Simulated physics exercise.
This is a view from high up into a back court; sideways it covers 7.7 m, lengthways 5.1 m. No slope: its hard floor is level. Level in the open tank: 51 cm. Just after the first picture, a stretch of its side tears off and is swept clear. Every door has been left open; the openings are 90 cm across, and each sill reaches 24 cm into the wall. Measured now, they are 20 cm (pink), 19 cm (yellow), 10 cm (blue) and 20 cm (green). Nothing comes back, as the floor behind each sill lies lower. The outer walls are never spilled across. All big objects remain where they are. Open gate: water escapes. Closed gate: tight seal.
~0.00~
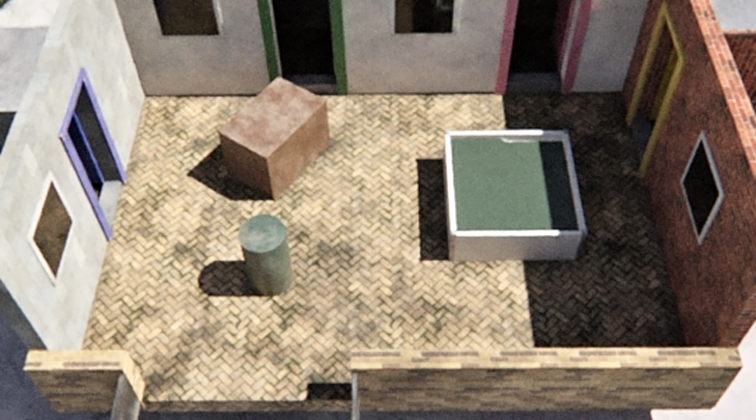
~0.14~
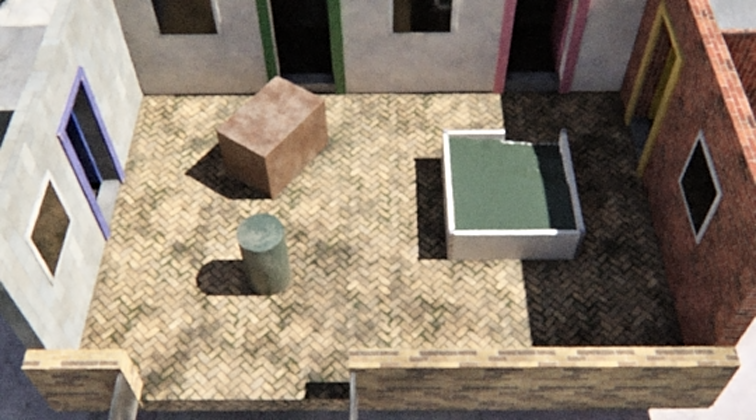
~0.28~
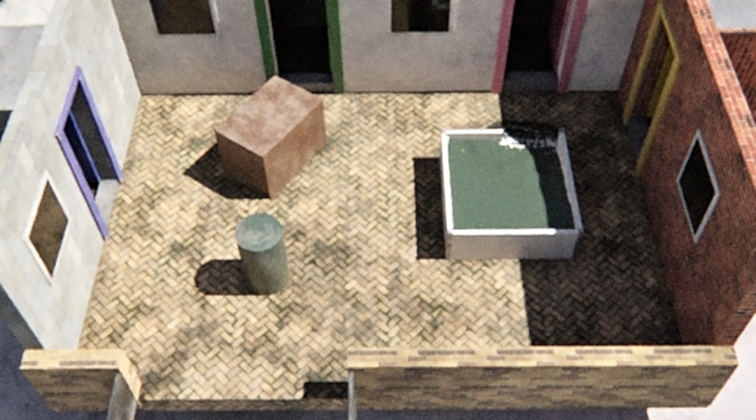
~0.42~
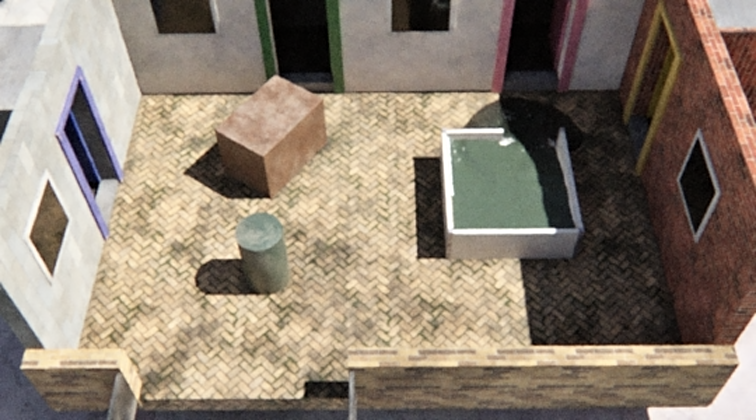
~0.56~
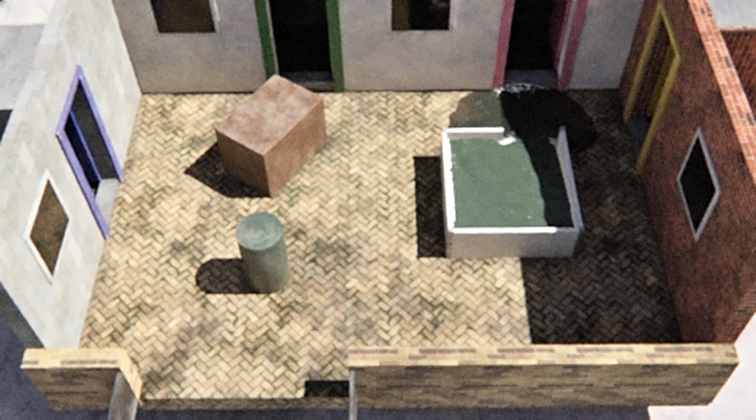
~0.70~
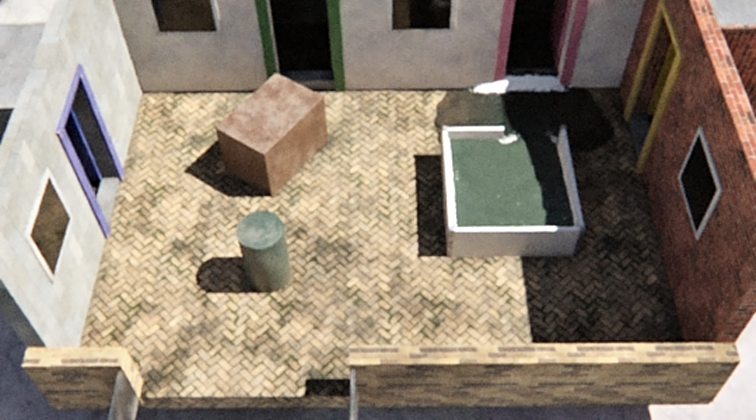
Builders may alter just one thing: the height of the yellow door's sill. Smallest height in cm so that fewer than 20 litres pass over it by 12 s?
I would say 8.5 cm.
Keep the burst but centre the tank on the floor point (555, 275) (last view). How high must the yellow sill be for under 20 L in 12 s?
New minimum height: Approx. 12.5 cm.
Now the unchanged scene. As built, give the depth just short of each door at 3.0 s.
Centimetres: Pink = 21, yellow = 12, blue = 0, green = 3.
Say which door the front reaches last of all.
The blue door.
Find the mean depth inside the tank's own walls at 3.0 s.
24 cm, roughly.
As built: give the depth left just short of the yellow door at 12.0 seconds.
4.5 cm.
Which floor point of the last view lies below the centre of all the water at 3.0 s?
Centre estimate: (505, 160) px, approximately.
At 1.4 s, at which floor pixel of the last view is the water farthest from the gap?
Look about (377, 91) in the last picture.
After 1.4 s water covers 10 % of the floor, deepest (32 cm) near (522, 90); it has not reached the yellow door.
After 3.0 s water covers 30 % of the floor, deepest (24 cm) near (612, 89); 12 cm at the yellow door, 0 litres in over its 19 cm sill.
After 12.0 s water covers 95 % of the floor, deepest (6 cm) near (72, 379); 4 cm at the yellow door, 0 litres in over its 19 cm sill.
At the yellow door as built, the water arrived by 1.7 s and peaked near 12 cm at 3.0 s.
With a sill of 7 cm, 33 litres would have come in within the 12 s; with 9.5 cm, 12 litres. So under 20 litres takes about 8.5 cm.
